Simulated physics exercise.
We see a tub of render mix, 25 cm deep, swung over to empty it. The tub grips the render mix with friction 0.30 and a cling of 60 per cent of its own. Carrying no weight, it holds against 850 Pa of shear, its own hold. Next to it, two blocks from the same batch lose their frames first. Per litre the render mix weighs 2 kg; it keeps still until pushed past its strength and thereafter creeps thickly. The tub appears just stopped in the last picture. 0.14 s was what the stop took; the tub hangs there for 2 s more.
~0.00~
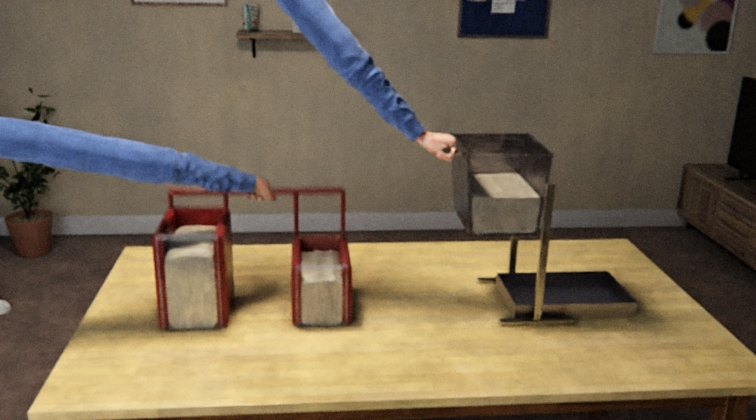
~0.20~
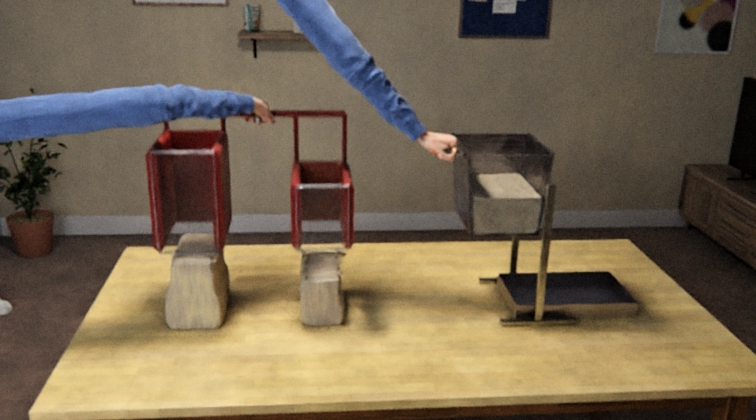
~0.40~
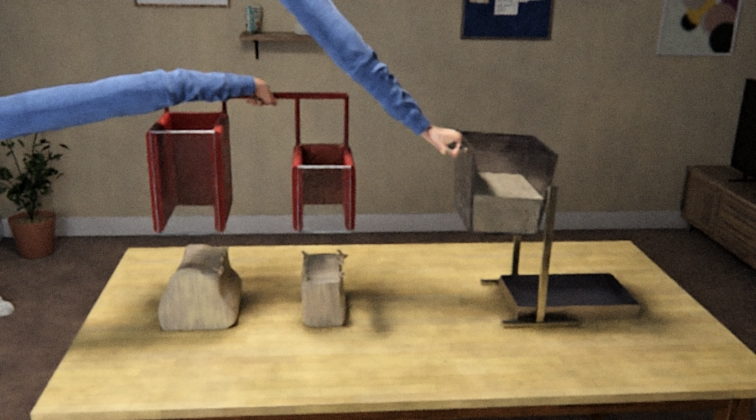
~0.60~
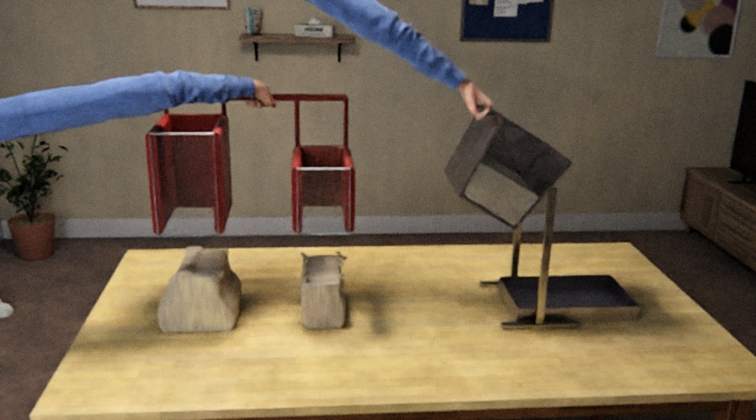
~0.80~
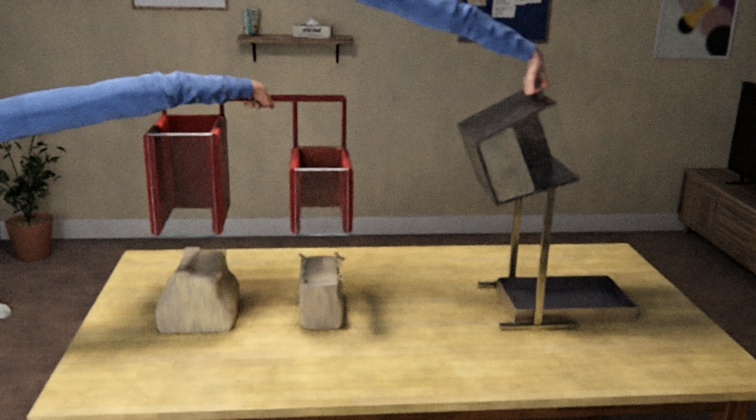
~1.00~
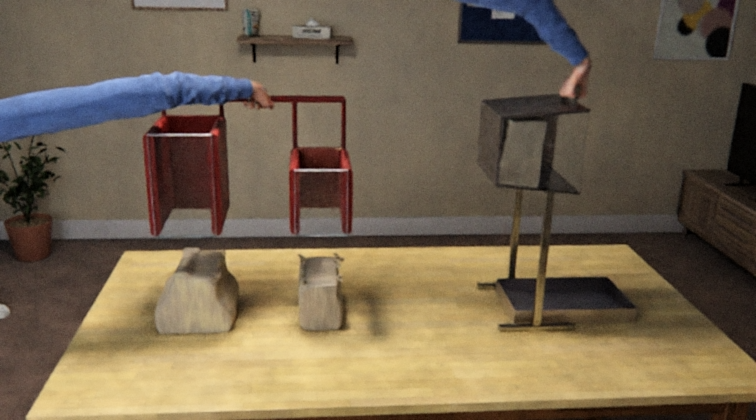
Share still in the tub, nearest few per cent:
100 %.
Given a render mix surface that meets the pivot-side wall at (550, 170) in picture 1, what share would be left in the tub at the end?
About 65 %.
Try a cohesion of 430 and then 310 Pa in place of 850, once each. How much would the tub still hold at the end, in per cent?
First try roughly 80 per cent, second try roughly 70 per cent.
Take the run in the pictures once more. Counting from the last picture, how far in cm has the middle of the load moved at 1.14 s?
Distance: About 3 cm.
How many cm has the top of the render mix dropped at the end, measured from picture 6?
7 cm.
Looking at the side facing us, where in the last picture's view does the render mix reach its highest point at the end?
Around (551, 143).
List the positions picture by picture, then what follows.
Handle-side rim at (470, 154), tilt 0 degrees; crest of the render mix at (476, 197); block heights 25 cm, 16 cm (left to right), in the first picture.
Handle-side rim at (471, 155), tilt 0 degrees; crest of the render mix at (477, 198); block heights 23 cm, 16 cm (left to right), in the second picture.
Handle-side rim at (475, 151), tilt 4 degrees; crest of the render mix at (478, 195); block heights 19 cm, 16 cm (left to right), in the third picture.
Handle-side rim at (504, 120), tilt 31 degrees; crest of the render mix at (484, 163); block heights 19 cm, 16 cm (left to right), in the fourth picture.
Handle-side rim at (555, 104), tilt 67 degrees; crest of the render mix at (512, 128); block heights 19 cm, 16 cm (left to right), in the fifth picture.
Handle-side rim at (589, 112), tilt 90 degrees; crest of the render mix at (514, 121); block heights 19 cm, 16 cm (left to right), in the sixth picture.
After 1.14 s, the tub is at 90 degrees and holds 100 %.
After 1.31 s, the tub is at 90 degrees and holds 100 %.
After 1.48 s, the tub is at 90 degrees and holds 100 %.
After 1.65 s, the tub is at 90 degrees and holds 100 %.
After 3.00 s, the tub is at 90 degrees and holds 100 %.
